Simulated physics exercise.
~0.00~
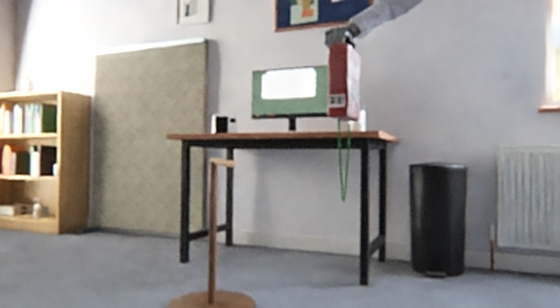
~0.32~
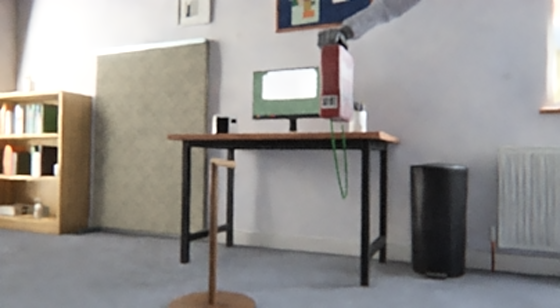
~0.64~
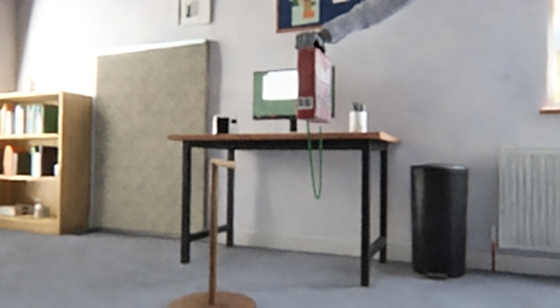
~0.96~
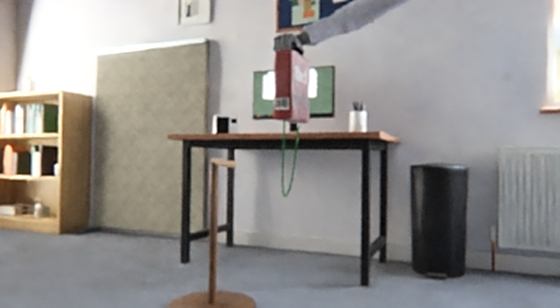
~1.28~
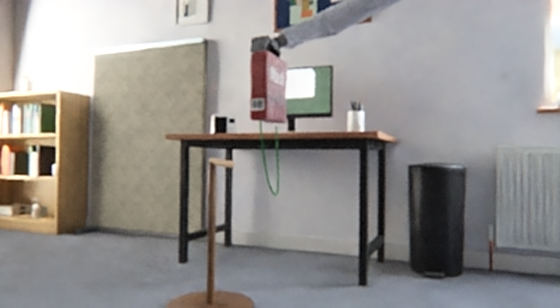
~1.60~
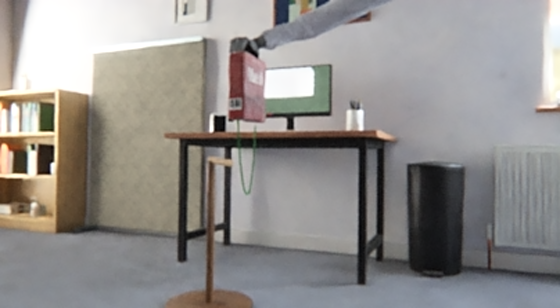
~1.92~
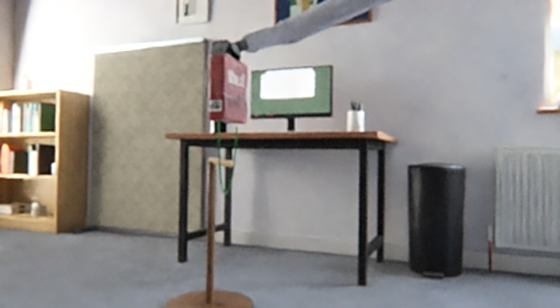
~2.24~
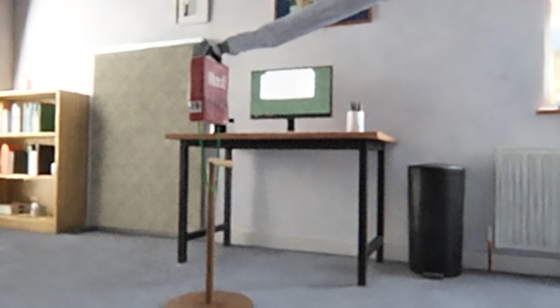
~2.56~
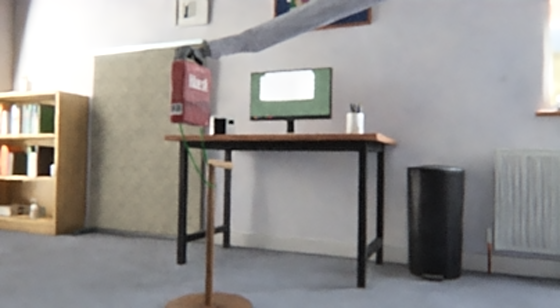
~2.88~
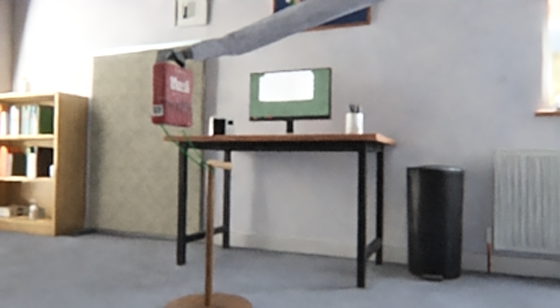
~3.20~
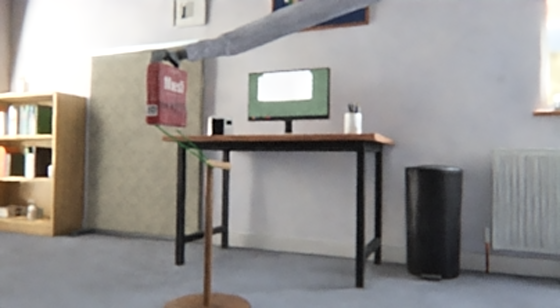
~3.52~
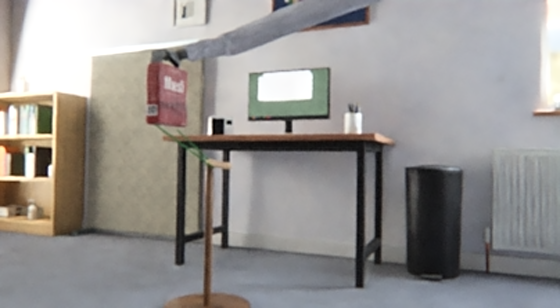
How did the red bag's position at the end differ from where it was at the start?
At the start the red bag was above the right part of the desk, beside the screen. By the end it was well to the left and slightly lower, just past the wooden post and in front of the tall beige panel.
